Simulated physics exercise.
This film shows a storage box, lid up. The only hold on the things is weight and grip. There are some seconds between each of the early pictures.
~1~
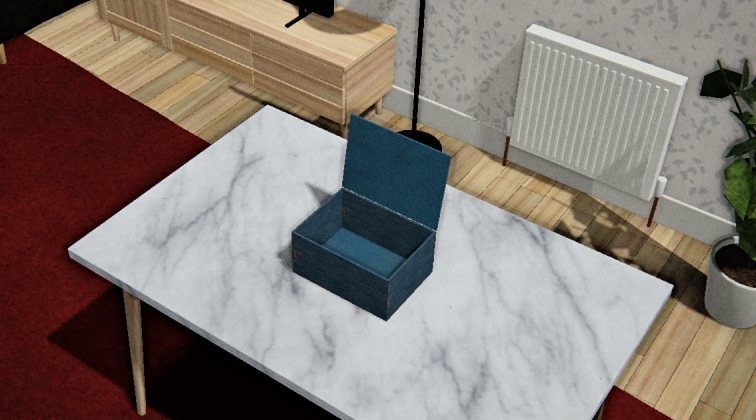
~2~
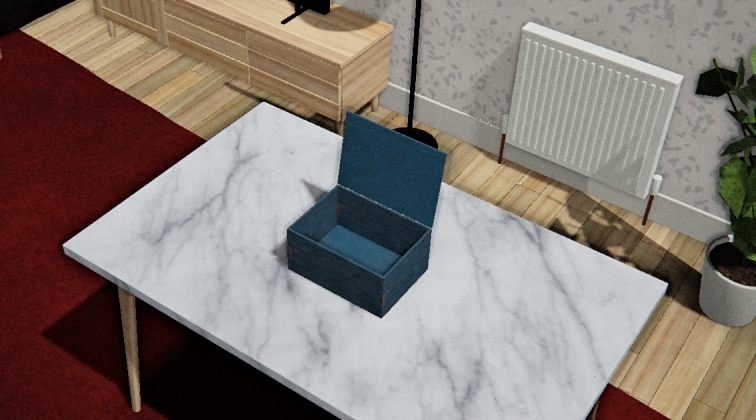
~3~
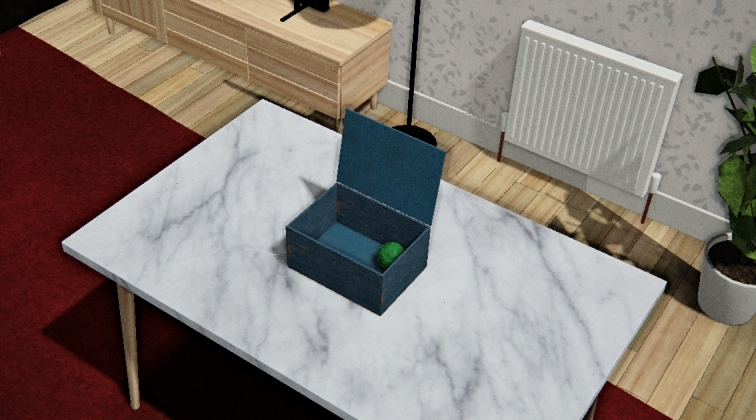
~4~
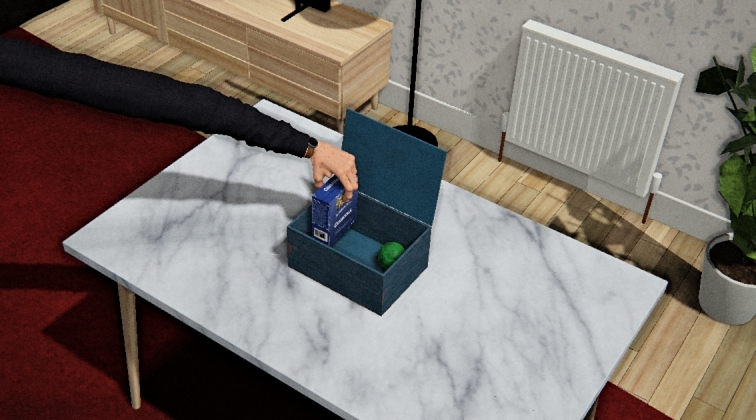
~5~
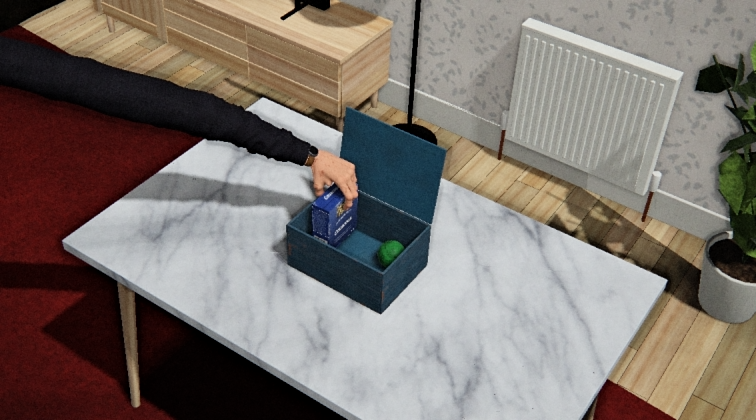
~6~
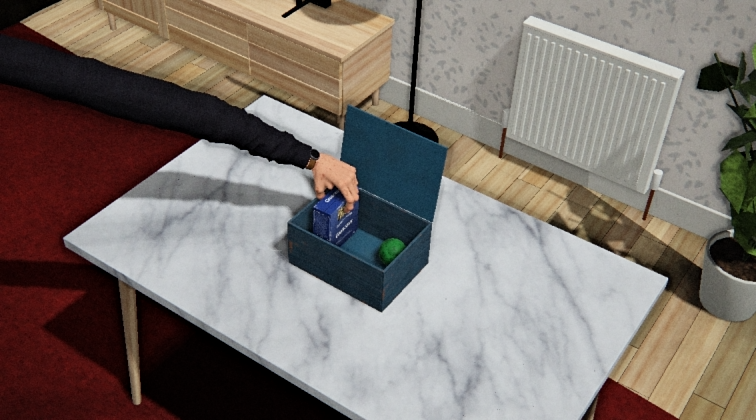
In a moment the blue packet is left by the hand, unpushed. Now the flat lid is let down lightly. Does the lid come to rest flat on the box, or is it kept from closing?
Turns out the lid is kept open.
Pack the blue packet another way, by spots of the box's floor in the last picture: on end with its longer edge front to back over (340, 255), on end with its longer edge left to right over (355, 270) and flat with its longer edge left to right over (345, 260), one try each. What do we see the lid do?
The lid won't shut the first time, won't shut the second time and does shut the third time.
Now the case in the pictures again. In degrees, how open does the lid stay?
The answer is about 50 degrees.
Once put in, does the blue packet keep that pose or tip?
Result: It remains as it was set.
Then, 1.20 s on from there, lid starting down.
Then, 1.50 s on from there, lid 66° above the rim.
In the end, lid 52° above the rim; both unmoved. At the end, from the last picture's camera, blue packet near (336, 219).
